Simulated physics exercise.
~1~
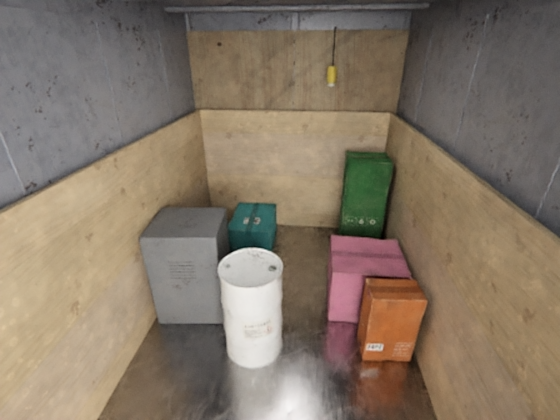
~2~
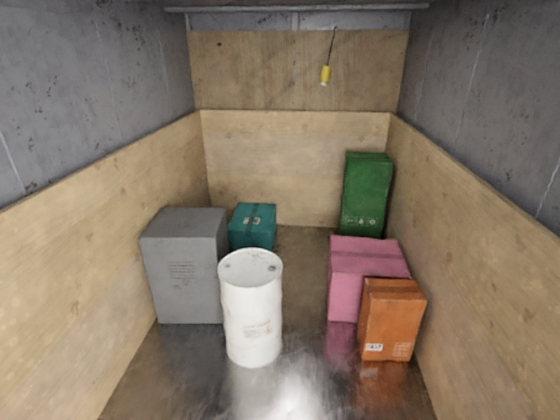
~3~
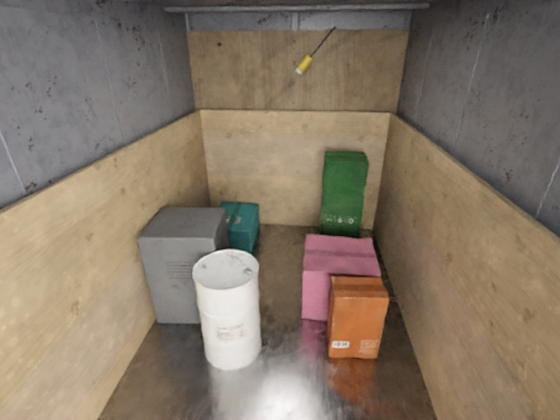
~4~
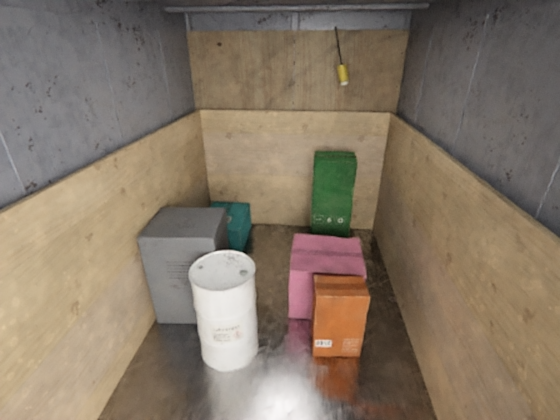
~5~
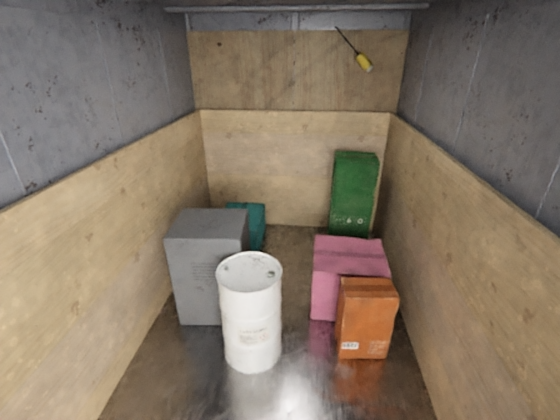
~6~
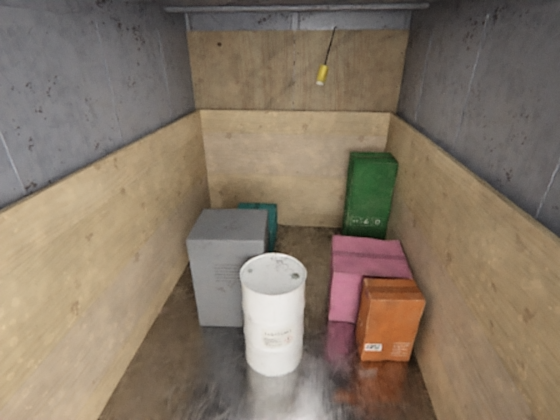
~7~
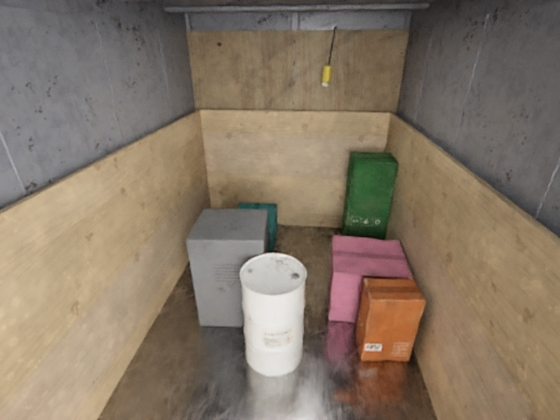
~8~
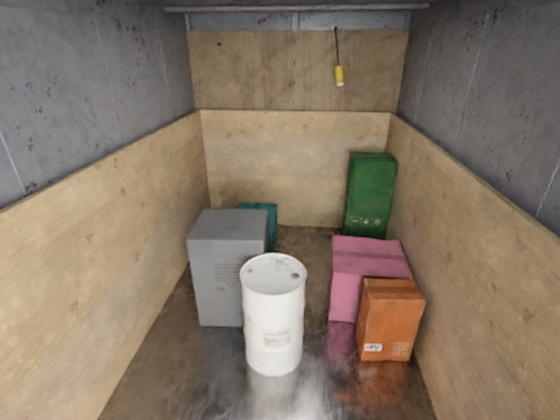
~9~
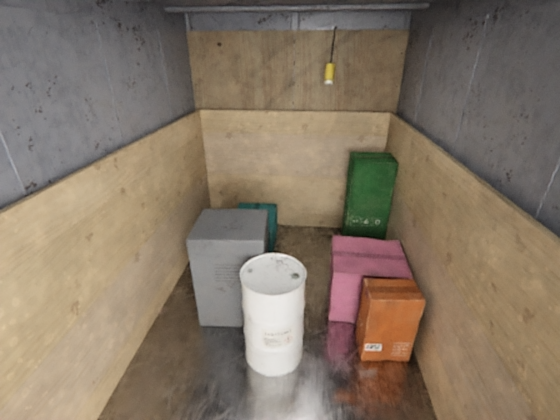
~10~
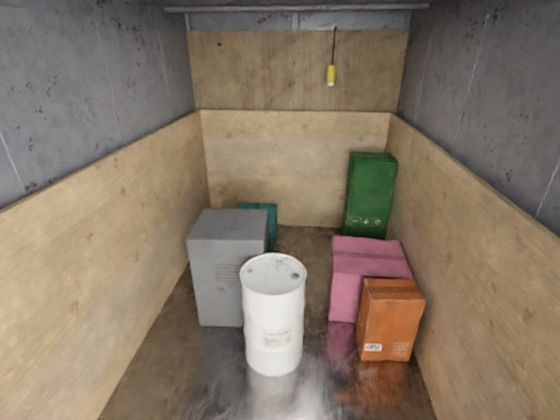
A large grey appliance like a plain block stands at the left of a van's load bay, seen from the rear towards the bulkhead, with a turquoise box behind it and a white drum in front. On the right are a tall green box, a pink box and an orange box, and a yellow lamp hangs above. The lamp swings and the load slides left, though the grey block stays put. Then everything slides back right, the grey block and drum moving too. The lamp settles, and all stand upright, the grey block and drum further right than at first.
